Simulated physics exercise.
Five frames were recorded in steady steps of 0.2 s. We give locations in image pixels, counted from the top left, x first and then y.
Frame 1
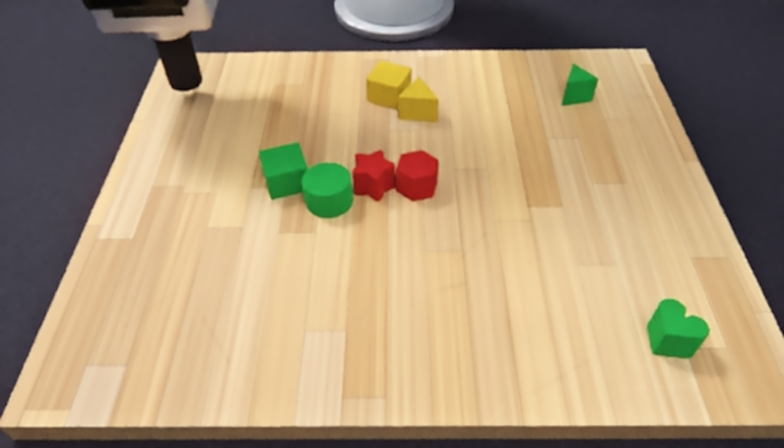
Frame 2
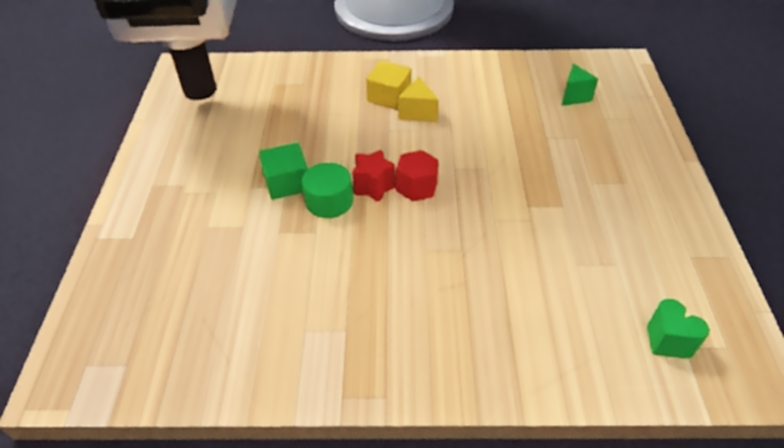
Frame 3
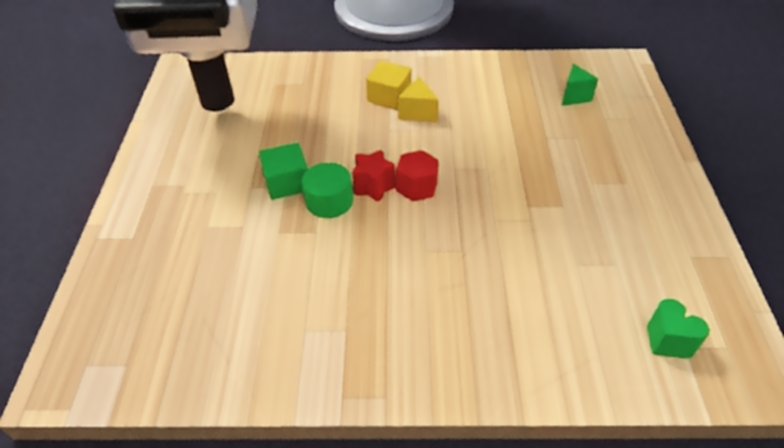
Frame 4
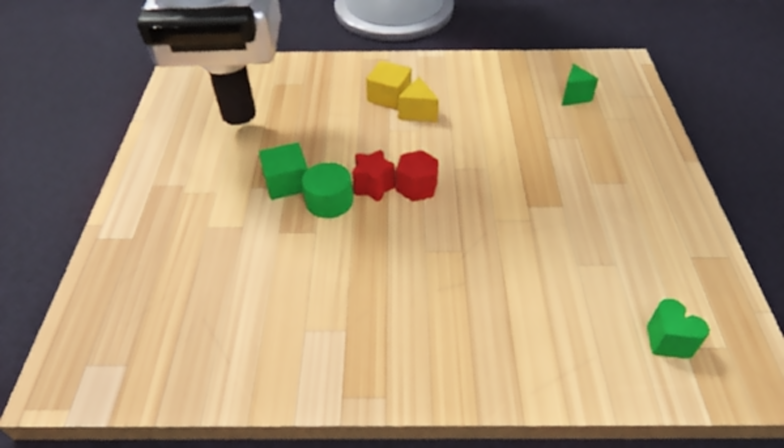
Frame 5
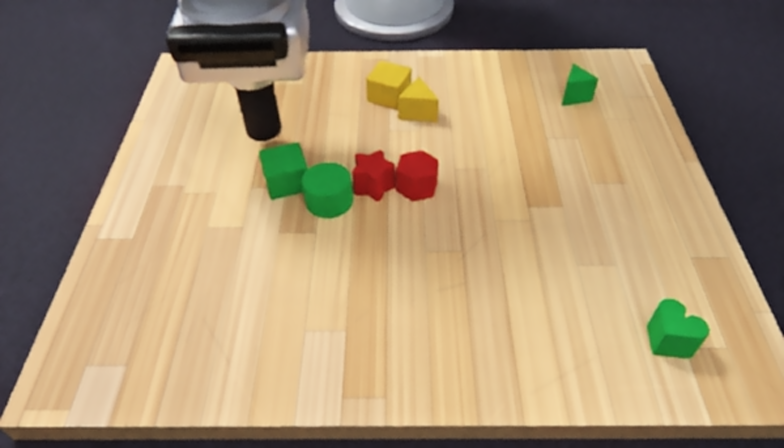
A robot arm moving its black tip right and toward the viewer, nearing a green block on a wooden board of motionless shapes.
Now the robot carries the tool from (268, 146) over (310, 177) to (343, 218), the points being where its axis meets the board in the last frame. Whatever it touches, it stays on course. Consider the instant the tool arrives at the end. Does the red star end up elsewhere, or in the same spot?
The red star is left alone.
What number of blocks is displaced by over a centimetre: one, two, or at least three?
My count: 2.
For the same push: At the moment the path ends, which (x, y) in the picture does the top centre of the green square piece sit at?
At (284, 189).
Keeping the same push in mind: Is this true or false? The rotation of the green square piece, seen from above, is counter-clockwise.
False - the claim does not hold.
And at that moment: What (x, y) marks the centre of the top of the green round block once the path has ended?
At (364, 225).
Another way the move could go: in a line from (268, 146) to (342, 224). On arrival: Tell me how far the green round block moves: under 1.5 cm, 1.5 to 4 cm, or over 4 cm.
Range: Over 4 cm.
What follows on the original path. One third of the way, tool at (293, 150); green square piece at (288, 171), turned 25° clockwise; green round block at (331, 183).
Two thirds of the way, tool at (321, 174); green square piece at (284, 186), turned 55° clockwise; green round block at (341, 194).
At the end, tool at (341, 203); green square piece at (284, 189), turned 70° clockwise; green round block at (364, 225); red star unmoved.
